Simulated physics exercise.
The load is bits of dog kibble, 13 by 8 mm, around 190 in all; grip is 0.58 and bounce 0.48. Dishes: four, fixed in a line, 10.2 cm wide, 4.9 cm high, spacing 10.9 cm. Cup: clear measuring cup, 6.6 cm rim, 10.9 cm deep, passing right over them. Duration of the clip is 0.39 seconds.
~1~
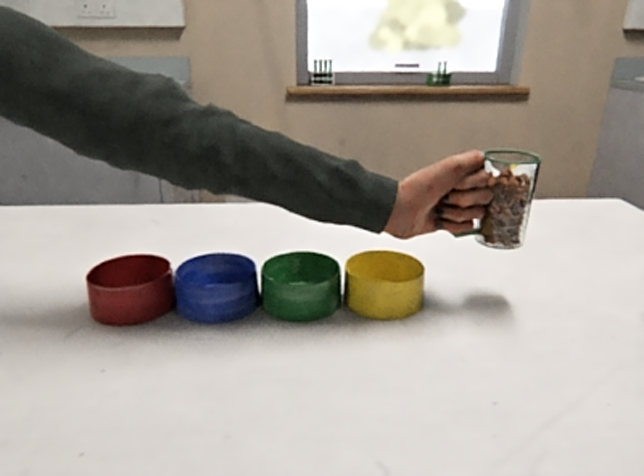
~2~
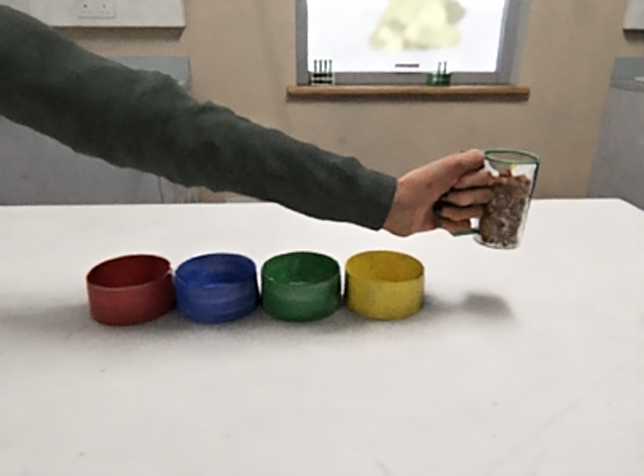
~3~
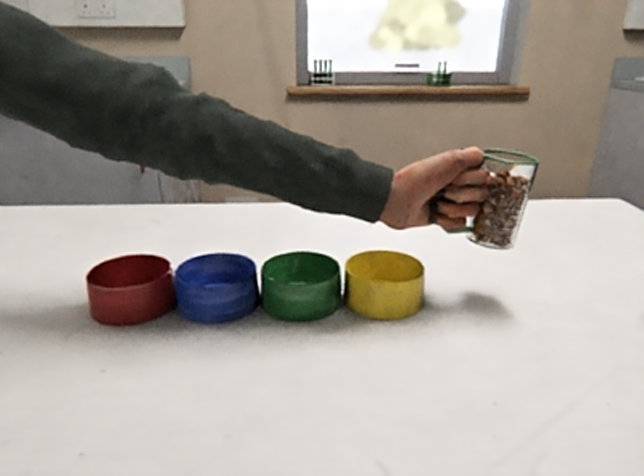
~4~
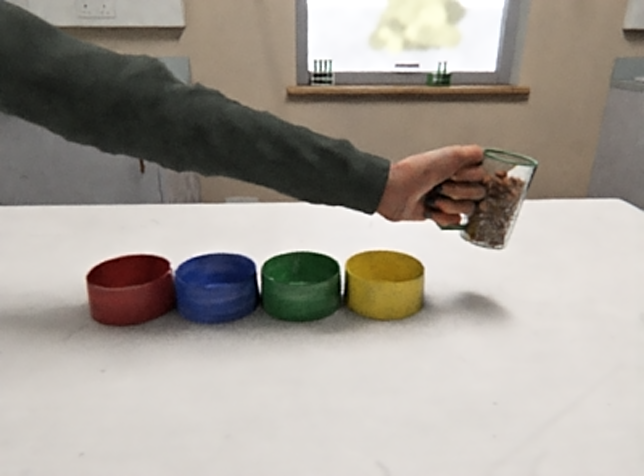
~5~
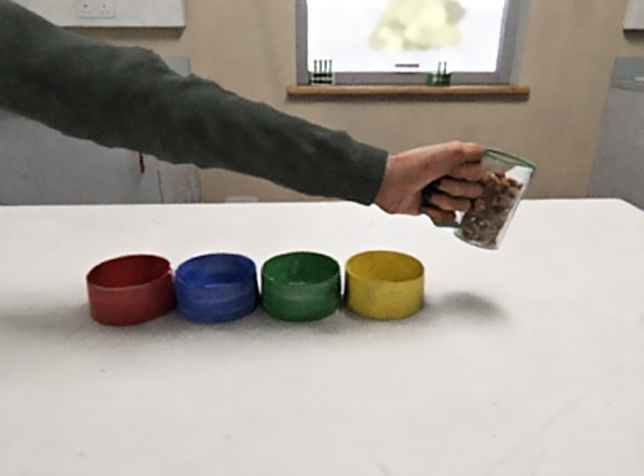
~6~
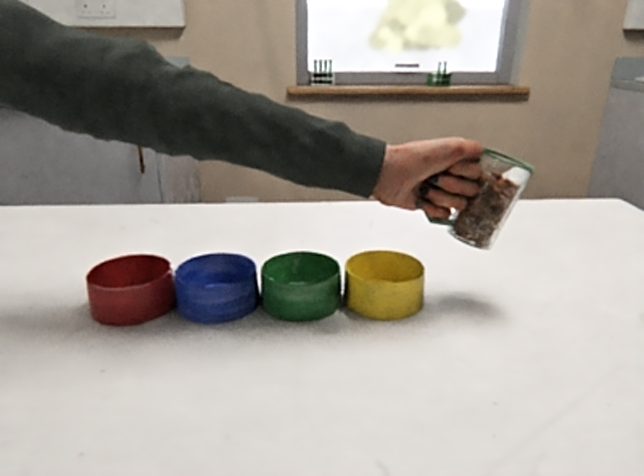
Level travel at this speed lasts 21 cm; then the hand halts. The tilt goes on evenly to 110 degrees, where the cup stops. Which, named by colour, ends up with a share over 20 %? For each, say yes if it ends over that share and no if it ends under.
My prediction: Red dish: Fails to surpass one fifth; blue dish: Fails to surpass one fifth; green dish: Fails to surpass one fifth; yellow dish: Surpasses one fifth; counter: Surpasses one fifth.
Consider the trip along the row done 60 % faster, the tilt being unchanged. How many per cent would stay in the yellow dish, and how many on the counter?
The shares would then be yellow 80 and counter 0.
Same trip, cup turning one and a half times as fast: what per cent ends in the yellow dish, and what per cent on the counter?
The yellow dish would get 20 and the counter 70.
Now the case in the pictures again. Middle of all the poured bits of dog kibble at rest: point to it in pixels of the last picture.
After settling, the middle sits near (428, 292).
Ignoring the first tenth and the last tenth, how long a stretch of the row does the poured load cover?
That stretch comes to around 15 cm.
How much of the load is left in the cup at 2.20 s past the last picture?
Reading: Approx. 40 %.
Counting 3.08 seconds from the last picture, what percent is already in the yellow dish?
Roughly 30 in a hundred.
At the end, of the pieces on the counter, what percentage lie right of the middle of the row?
Share: About 100 in a hundred.
Then, 1.32 s after the last picture, tilt 92 degrees; cup holds 100 %.
Then, 2.20 s after the last picture, tilt 110 degrees; cup holds 40 %, yellow 10 %.
Then, 3.08 s after the last picture, tilt 110 degrees; cup holds 15 %, yellow 30 %.
In the end, red 0 %, blue 0 %, green 0 %, yellow 40 %, counter 50 %, cup 10 %.
